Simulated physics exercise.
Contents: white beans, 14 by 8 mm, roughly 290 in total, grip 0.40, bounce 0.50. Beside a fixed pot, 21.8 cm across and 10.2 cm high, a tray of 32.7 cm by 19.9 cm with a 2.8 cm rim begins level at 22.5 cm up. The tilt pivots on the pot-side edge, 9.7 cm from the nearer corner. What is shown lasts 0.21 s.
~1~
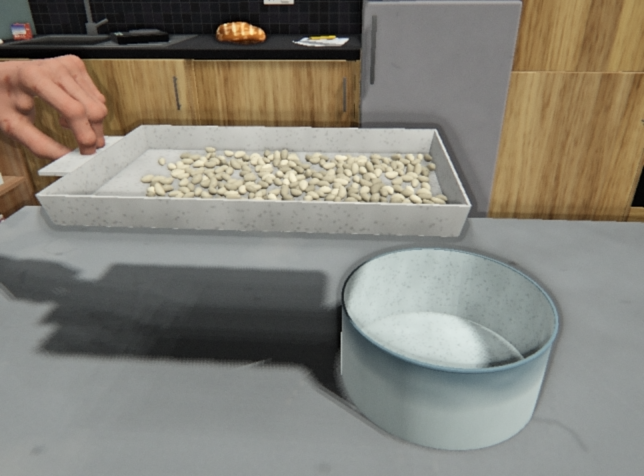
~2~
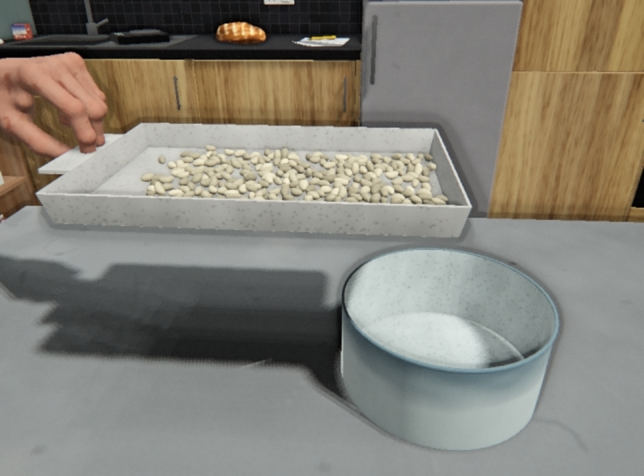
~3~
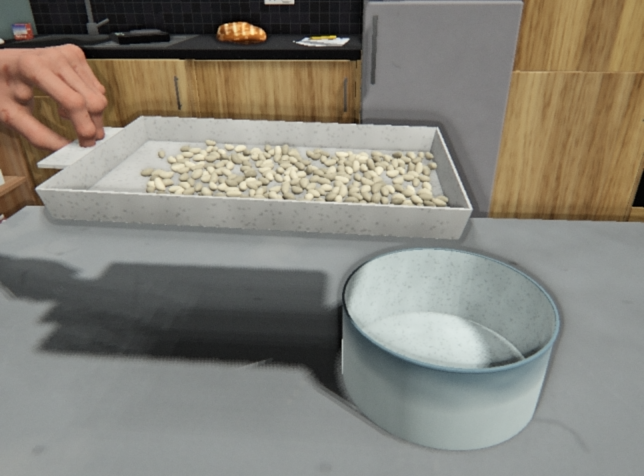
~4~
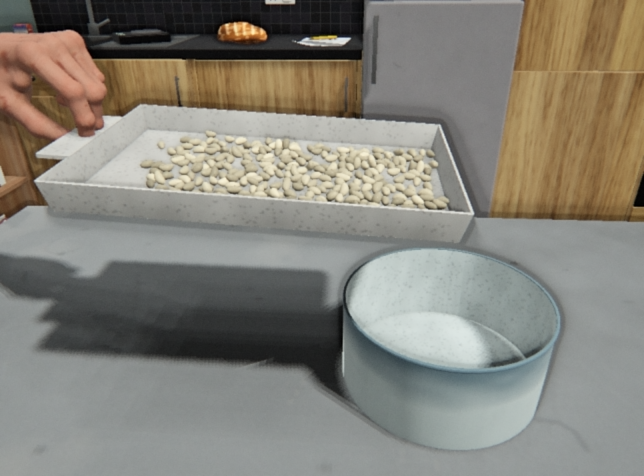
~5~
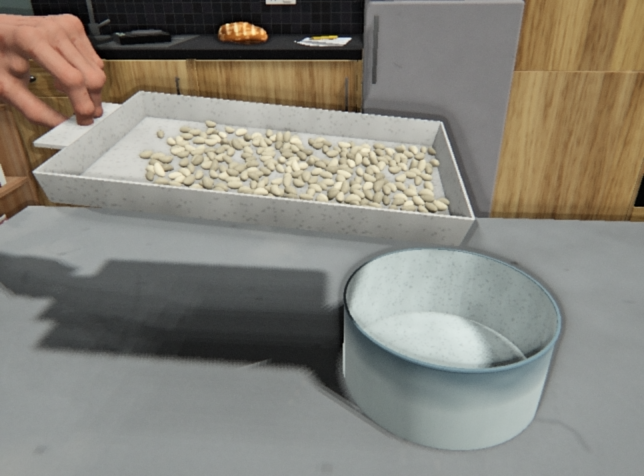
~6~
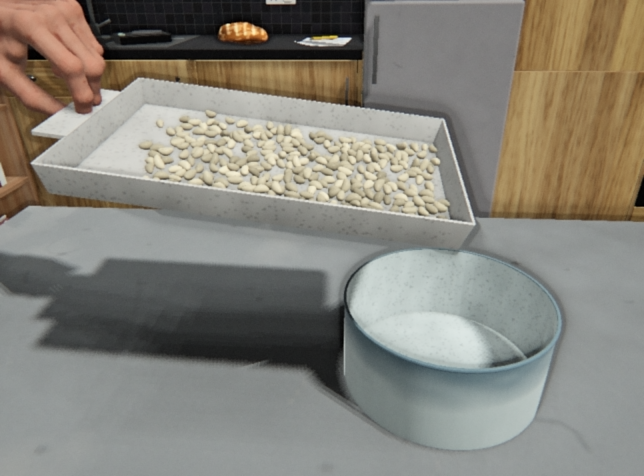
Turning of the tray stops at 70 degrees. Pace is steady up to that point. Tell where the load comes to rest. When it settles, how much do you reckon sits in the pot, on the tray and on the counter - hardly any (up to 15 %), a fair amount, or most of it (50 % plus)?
I reckon pot: A fair amount; left on the tray: A fair amount; counter: A fair amount.
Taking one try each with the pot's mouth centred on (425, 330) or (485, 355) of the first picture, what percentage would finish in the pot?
About 75 and 75 per cent.
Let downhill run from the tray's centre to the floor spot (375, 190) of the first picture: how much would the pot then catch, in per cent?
35 %.
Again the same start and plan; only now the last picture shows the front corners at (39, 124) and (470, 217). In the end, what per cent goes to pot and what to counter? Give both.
You'd end with pot at 25 and counter at 30.
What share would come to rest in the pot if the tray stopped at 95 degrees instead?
I'd expect some 70 per cent in the pot.
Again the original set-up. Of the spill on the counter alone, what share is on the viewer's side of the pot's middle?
Near 100 in a hundred.
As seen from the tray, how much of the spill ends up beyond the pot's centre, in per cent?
That comes to roughly 70 percent.
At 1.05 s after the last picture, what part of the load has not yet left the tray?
Close to 70 in a hundred parts of the load.
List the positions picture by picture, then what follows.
Tray tilt 0 degrees, front corners at (46, 193) and (462, 203); middle of the pieces at (292, 180); pot at (445, 298), in the first frame.
Tray tilt 0 degrees, front corners at (46, 191) and (463, 204); middle of the pieces at (293, 179), in the second frame.
Tray tilt 2 degrees, front corners at (46, 186) and (464, 206); middle of the pieces at (293, 176), in the third frame.
Tray tilt 5 degrees, front corners at (45, 179) and (465, 210), lowest corner right front; middle of the pieces at (294, 172), in the fourth frame.
Tray tilt 7 degrees, front corners at (43, 170) and (466, 215), lowest corner right front; middle of the pieces at (295, 168), in the fifth frame.
Tray tilt 10 degrees, front corners at (42, 161) and (467, 220), lowest corner right front; middle of the pieces at (296, 163); pot at (448, 298), in the sixth frame.
Then, 0.40 s after the last picture, tilt 39 degrees; the tray holds 100 %, the pot 0 %.
Then, 0.68 s after the last picture, tilt 58 degrees; the tray holds 100 %, the pot 0 %.
Then, 1.05 s after the last picture, tilt 70 degrees; the tray holds 70 %, the pot 10 %.
In the end, pot 35 %, tray 30 %, counter 35 %.
